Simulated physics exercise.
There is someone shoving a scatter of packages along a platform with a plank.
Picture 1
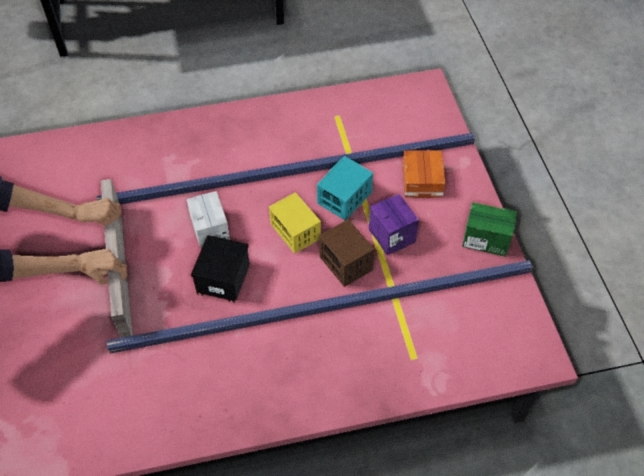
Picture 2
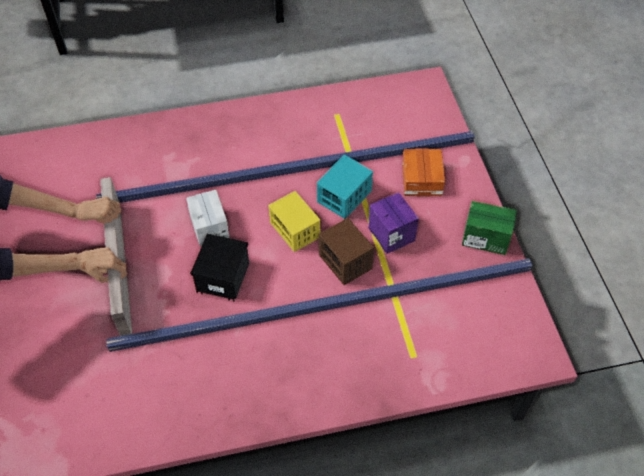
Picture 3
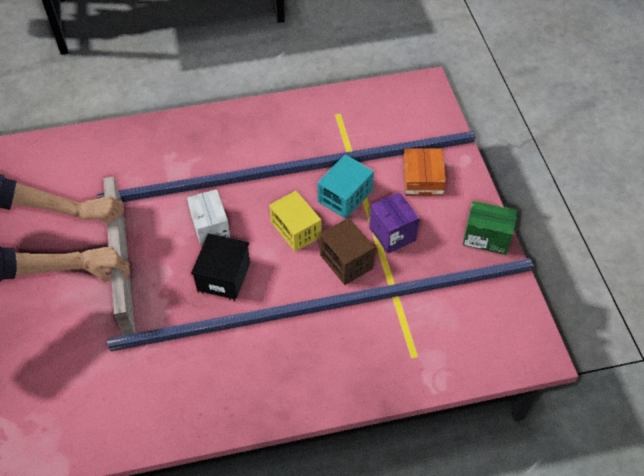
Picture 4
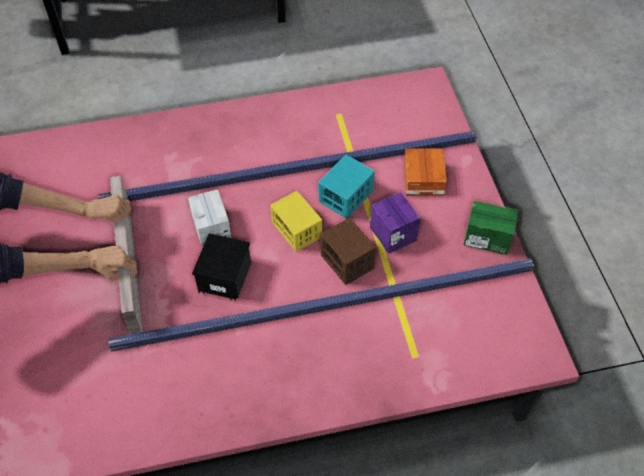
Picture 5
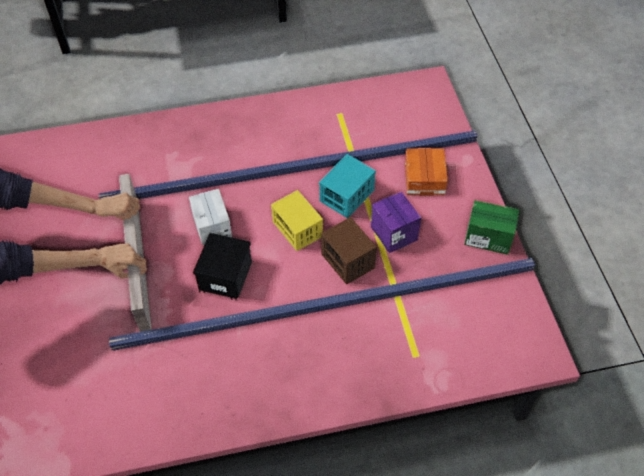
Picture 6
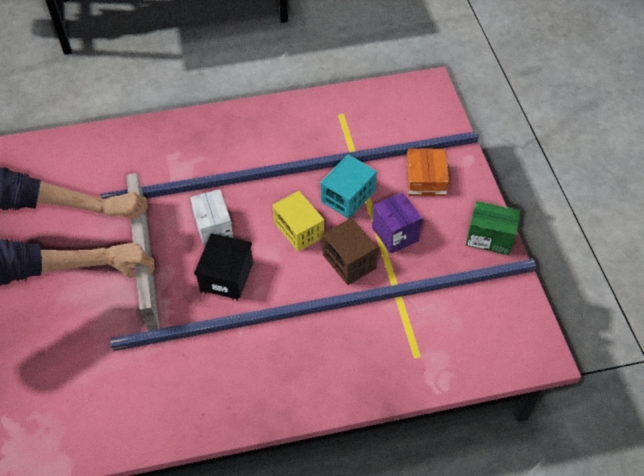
The clip shows two hands gripping a plank at the left of a pink platform and sliding it a short way right between two rails, toward scattered colourful boxes and crates, which stay almost still while the gap narrows.
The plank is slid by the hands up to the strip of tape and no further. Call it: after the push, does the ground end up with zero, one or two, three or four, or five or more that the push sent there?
The ground ends up with zero.
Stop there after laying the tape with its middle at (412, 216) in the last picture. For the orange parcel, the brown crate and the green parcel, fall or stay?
Looking at each in turn, the orange parcel is still there, the brown crate is still there, and the green parcel is gone.
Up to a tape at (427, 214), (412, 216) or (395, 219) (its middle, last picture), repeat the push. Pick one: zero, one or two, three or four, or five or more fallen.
First 3 or 4, then 1 or 2, then one to two.
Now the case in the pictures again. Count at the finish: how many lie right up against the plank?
It's touching 2 at the end.
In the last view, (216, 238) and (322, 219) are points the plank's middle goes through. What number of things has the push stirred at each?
First 2 and then 6.
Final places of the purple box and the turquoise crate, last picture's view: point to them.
The first one ends at (471, 211), the second at (407, 163).
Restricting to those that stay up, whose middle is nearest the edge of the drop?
The green parcel finishes nearest.
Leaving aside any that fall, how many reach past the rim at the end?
My count gives 1.
Soon after, none off yet; green parcel at rest near (493, 228); orange parcel at rest near (427, 172); purple box at rest near (397, 223).
Then, none off yet; green parcel at rest near (493, 228); orange parcel at rest near (427, 172); purple box moving near (401, 224).
At rest, the number that fall off is zero.
